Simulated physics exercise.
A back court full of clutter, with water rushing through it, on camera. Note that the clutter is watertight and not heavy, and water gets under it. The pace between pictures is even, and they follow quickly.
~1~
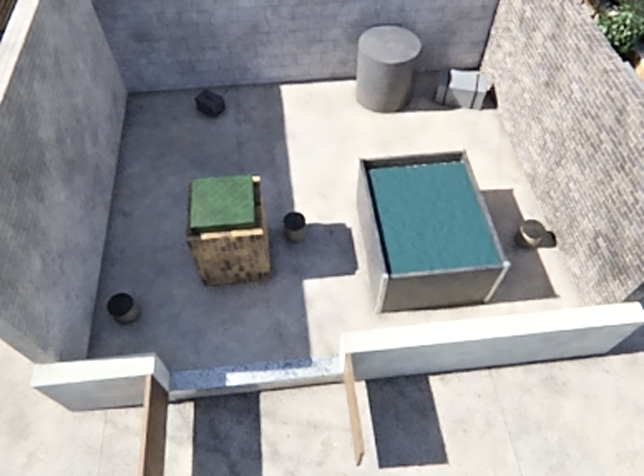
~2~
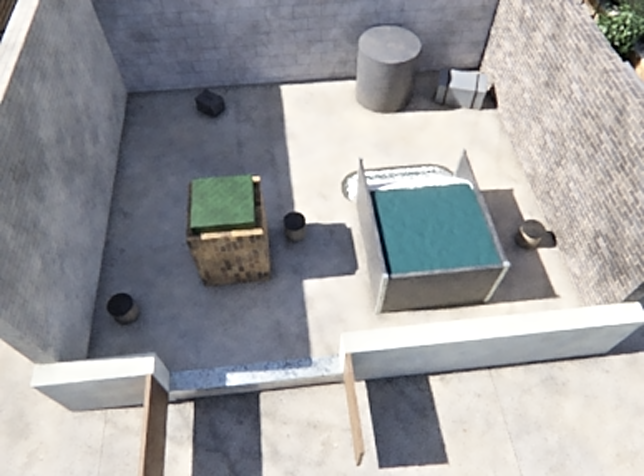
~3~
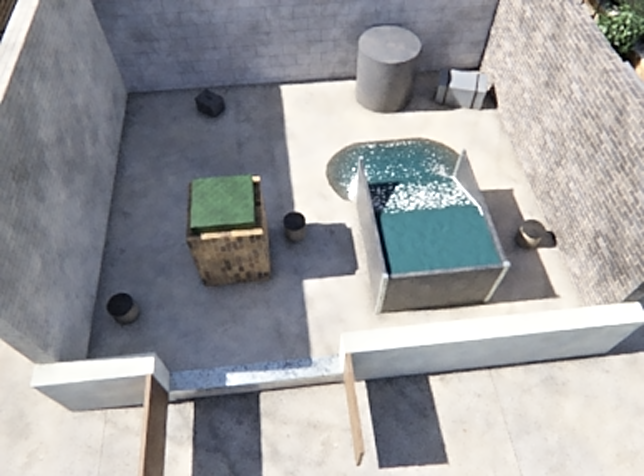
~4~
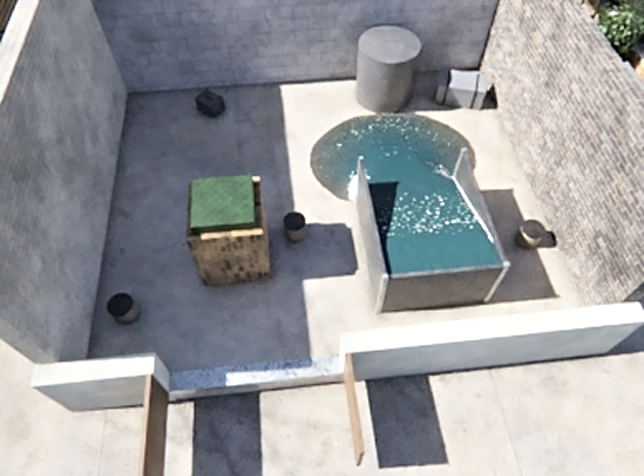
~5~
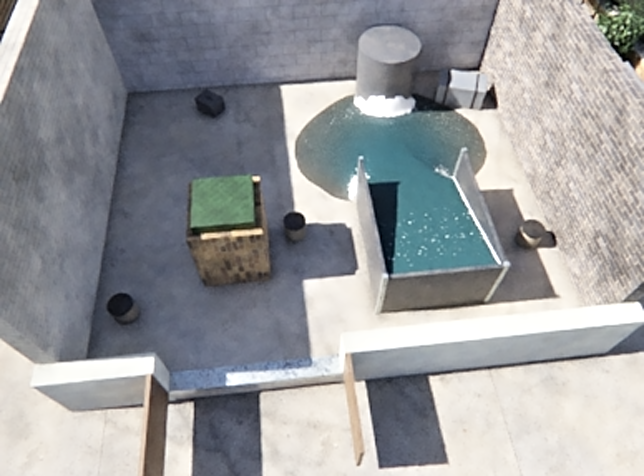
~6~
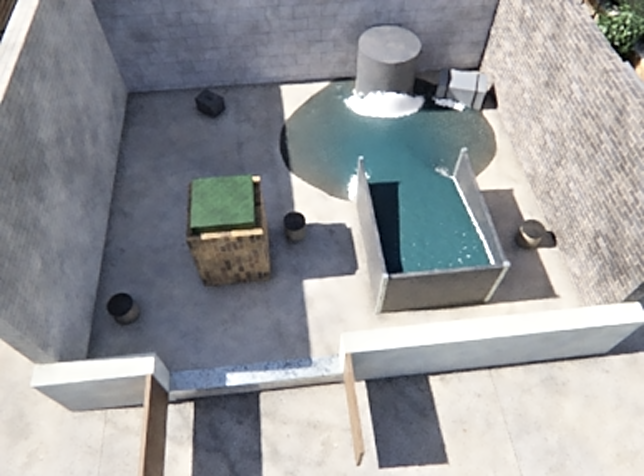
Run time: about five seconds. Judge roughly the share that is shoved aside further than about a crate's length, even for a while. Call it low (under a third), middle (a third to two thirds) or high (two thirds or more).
High.
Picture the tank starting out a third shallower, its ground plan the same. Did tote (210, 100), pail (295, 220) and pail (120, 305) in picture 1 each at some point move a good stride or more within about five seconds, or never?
Well, one by one: Carried that far, not carried that far, not carried that far.
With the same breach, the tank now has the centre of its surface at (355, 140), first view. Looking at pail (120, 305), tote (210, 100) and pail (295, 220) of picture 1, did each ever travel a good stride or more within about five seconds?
In turn: Swept aside, swept aside, not that far.
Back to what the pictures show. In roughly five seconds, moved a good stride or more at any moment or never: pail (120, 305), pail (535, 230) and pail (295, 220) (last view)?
One, displaced that much; two, displaced that much; three, under that distance.
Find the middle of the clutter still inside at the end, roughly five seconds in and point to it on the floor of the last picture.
I'd put it at roughly (328, 259).
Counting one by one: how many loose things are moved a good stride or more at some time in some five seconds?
It comes to 4.
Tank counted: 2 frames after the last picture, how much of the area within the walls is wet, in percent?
About 35 percent.
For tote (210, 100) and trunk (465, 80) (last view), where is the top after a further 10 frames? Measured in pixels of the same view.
Roughly (186, 112) and (464, 51).
A moment on, 0 of 5 are well off their spots; 0 afloat.
Next, 0 of 5 are well off their spots; 1 afloat.
Later, 1 of 5 are well off their spots; 1 afloat.
In the end, 4 of 5 are well off their spots, and 4 have been at some point; 2 afloat.
